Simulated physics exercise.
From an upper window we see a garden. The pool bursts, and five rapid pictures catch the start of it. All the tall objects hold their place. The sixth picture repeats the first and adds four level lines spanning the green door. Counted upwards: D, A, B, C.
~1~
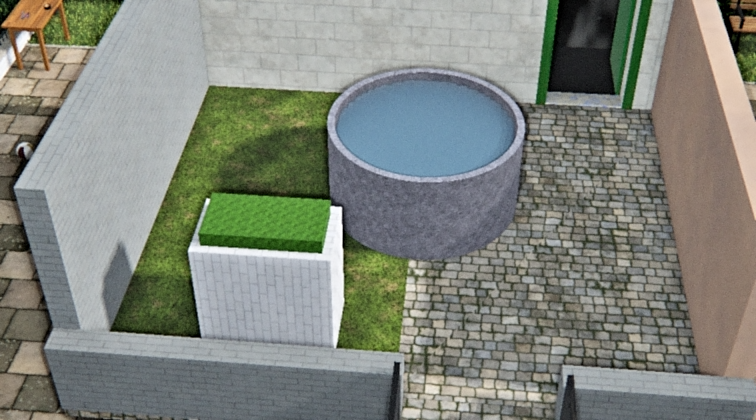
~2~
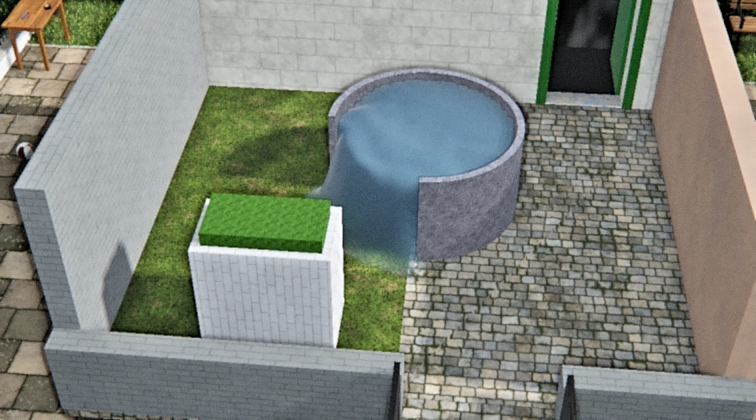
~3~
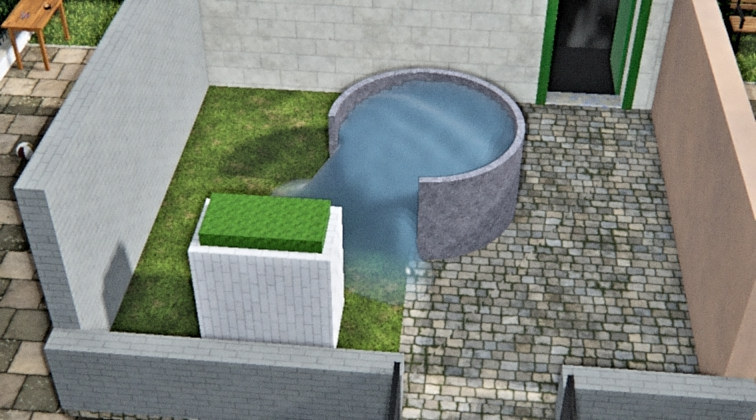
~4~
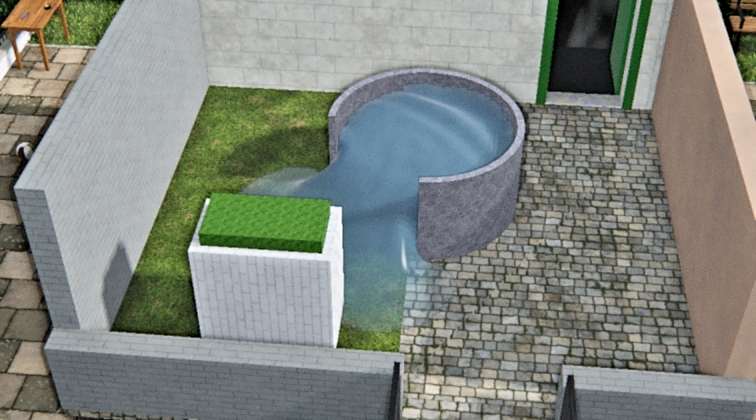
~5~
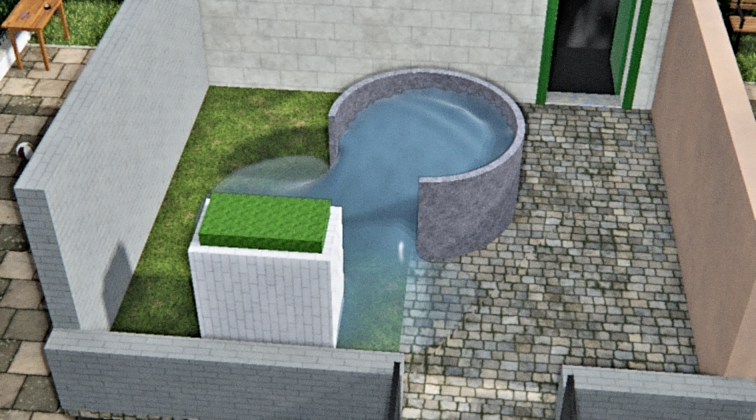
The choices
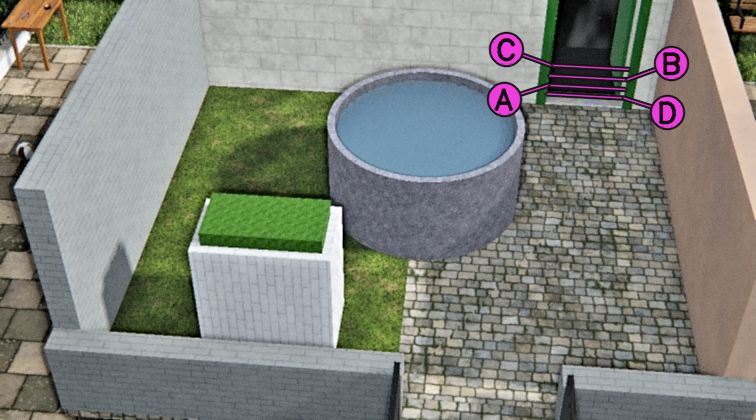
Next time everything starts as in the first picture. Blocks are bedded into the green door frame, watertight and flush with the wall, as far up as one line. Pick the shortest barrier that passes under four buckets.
That is line D.
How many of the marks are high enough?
All of the four.
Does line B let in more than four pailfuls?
No, that is safe.
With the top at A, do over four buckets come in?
No, not at all.
In magenta, A at (586, 87); B at (588, 77); C at (589, 67); D at (585, 95); from the bottom up D, A, B, C.
If A is chosen, nothing gets over.
If B is chosen, nothing gets over.
If C is chosen, nothing gets over.
If D is chosen, a splash gets over, under a bucket.
